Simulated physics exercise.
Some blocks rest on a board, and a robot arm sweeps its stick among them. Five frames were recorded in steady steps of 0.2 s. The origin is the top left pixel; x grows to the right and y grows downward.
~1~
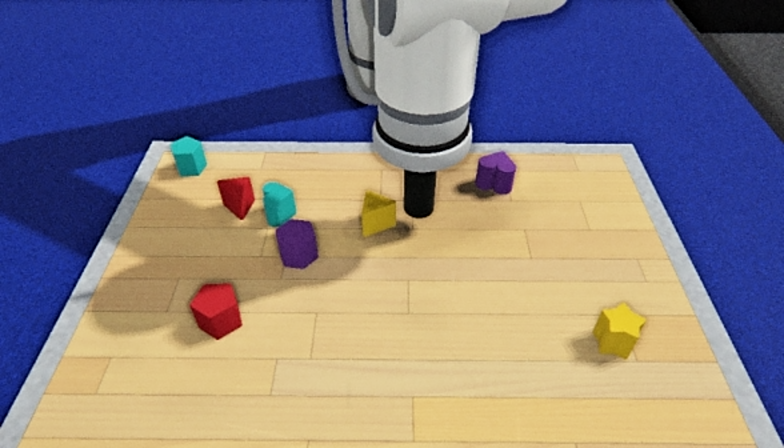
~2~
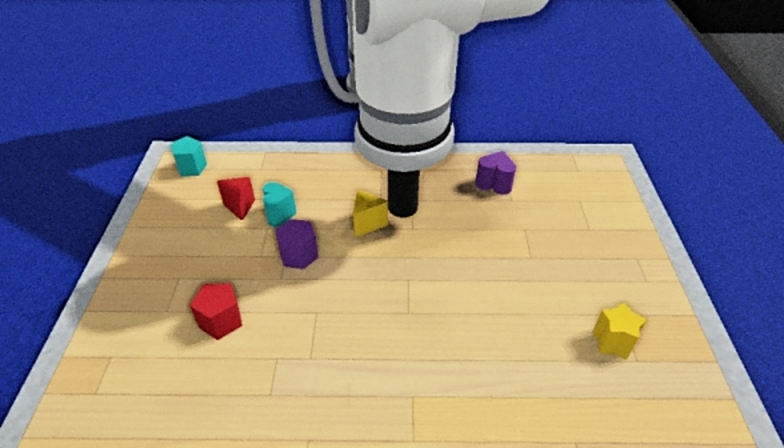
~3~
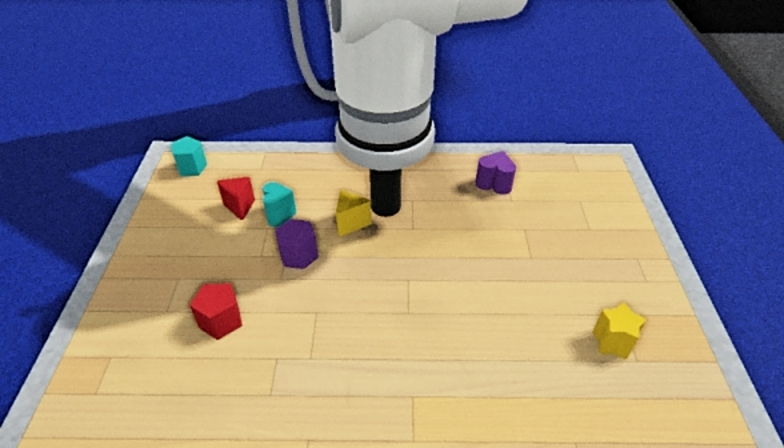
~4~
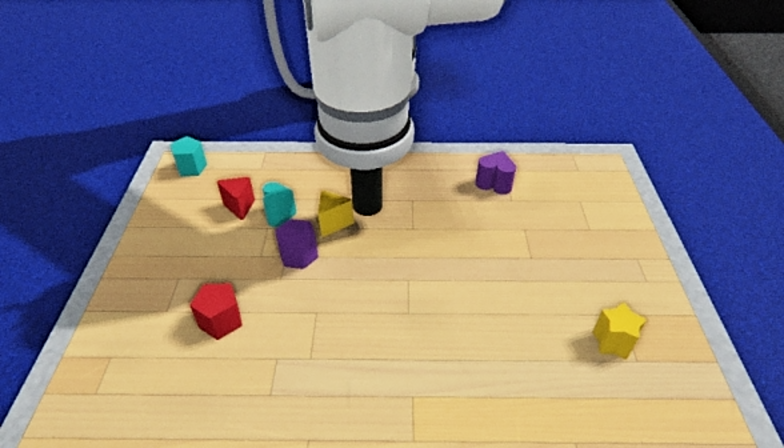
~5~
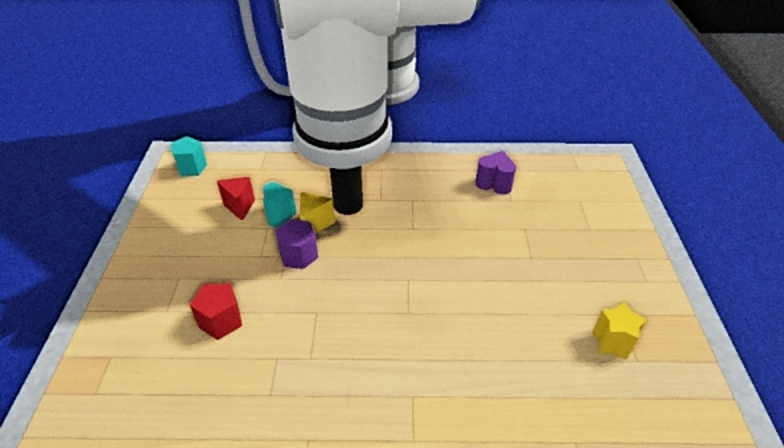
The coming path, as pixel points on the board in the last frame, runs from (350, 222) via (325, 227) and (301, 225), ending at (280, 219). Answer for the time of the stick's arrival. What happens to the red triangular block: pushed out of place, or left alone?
The red triangular block changes place.
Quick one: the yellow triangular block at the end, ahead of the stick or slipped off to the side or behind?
That block remains ahead.
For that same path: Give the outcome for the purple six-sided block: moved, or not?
Its place stays the same.
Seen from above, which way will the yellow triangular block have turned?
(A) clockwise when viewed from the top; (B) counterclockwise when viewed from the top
I'll go with A - clockwise when viewed from the top.
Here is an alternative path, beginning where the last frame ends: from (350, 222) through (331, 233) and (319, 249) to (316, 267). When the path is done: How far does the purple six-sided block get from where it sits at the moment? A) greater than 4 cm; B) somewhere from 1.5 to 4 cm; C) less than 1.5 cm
B.
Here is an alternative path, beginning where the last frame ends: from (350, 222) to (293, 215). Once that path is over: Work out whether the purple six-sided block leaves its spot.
That block stands still.
What follows on the original path. Halfway along, stick (310, 211); turquoise heart (259, 187); yellow triangular block (275, 199), turned 30° clockwise.
At the end, stick (276, 202); red triangular block (217, 179), turned 20° anticlockwise; turquoise heart (242, 175); purple six-sided block not moved; yellow triangular block (247, 191), turned 60° clockwise.
